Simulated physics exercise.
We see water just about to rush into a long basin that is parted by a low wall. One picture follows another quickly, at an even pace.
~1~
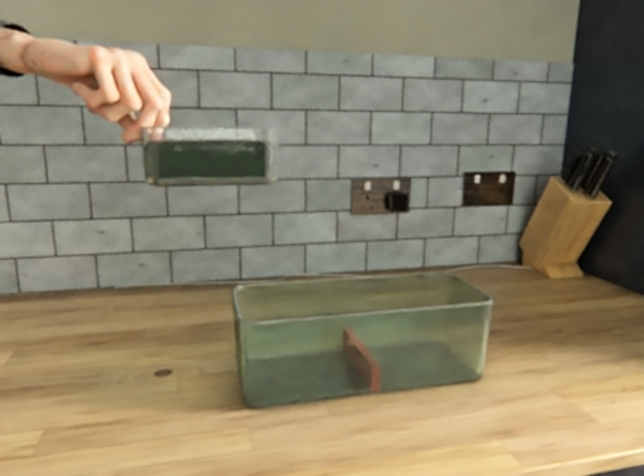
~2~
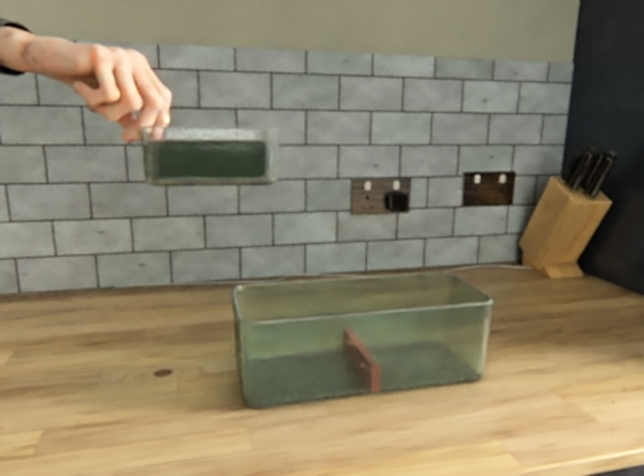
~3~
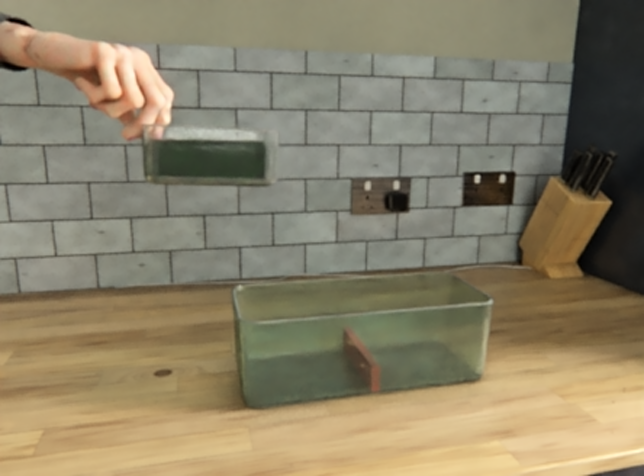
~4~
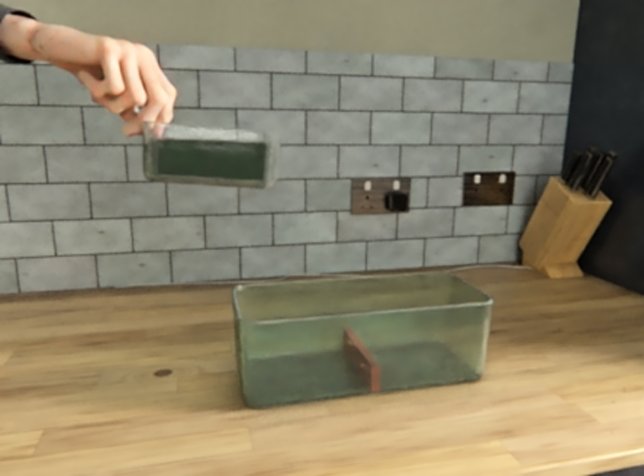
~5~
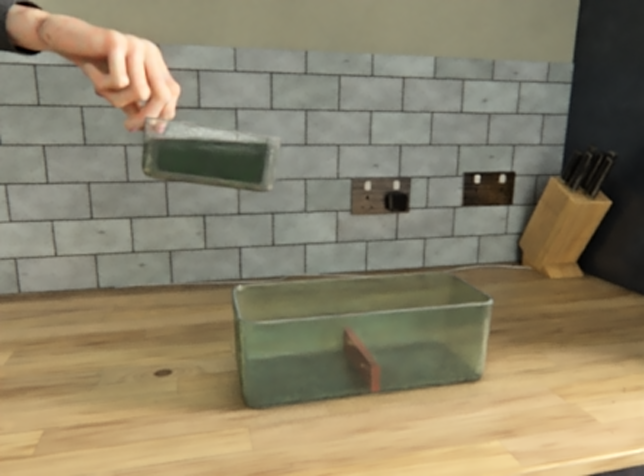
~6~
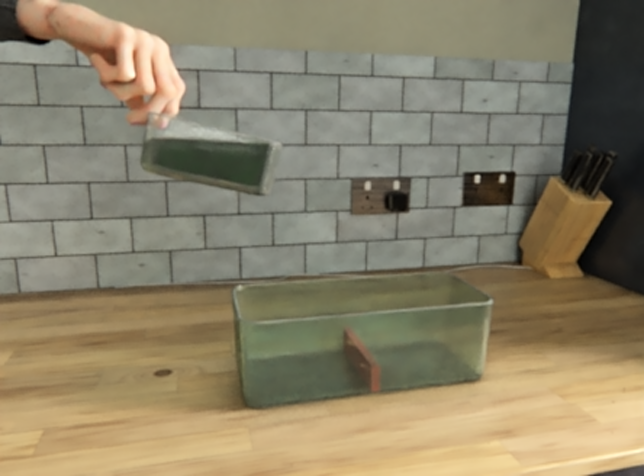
A hand holds a small container of dark liquid above a glass basin, slowly tilting it rightward.
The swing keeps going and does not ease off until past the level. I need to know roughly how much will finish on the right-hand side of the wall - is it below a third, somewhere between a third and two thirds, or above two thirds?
Expect below a third of it there.
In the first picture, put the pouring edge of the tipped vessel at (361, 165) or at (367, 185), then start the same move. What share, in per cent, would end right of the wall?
In order, some 70 and 75 percent.
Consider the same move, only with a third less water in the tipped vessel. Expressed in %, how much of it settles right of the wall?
It would be somewhere near 10 %.
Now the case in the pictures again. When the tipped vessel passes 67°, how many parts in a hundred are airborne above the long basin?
Something close to 50 percent of it.
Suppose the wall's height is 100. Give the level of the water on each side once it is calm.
Left side: Approx. 70 %; right side: Approx. 10 %.
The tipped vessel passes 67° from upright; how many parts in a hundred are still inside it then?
Near 35 percent is still in there.
A moment on, the tilt is 67° and 37 per cent is still to pour, 15 is left of the wall and 0 right of it.
Next, the tilt is 99° and 8 per cent is still to pour, 72 is left of the wall and 3 right of it.
Then the tilt is 104° and 0 per cent is still to pour, 81 is left of the wall and 9 right of it.
Later the tilt is 104° and 0 per cent is still to pour, 81 is left of the wall and 11 right of it.
At rest 81 per cent lies left of the wall, 11 right of it and 8 outside.
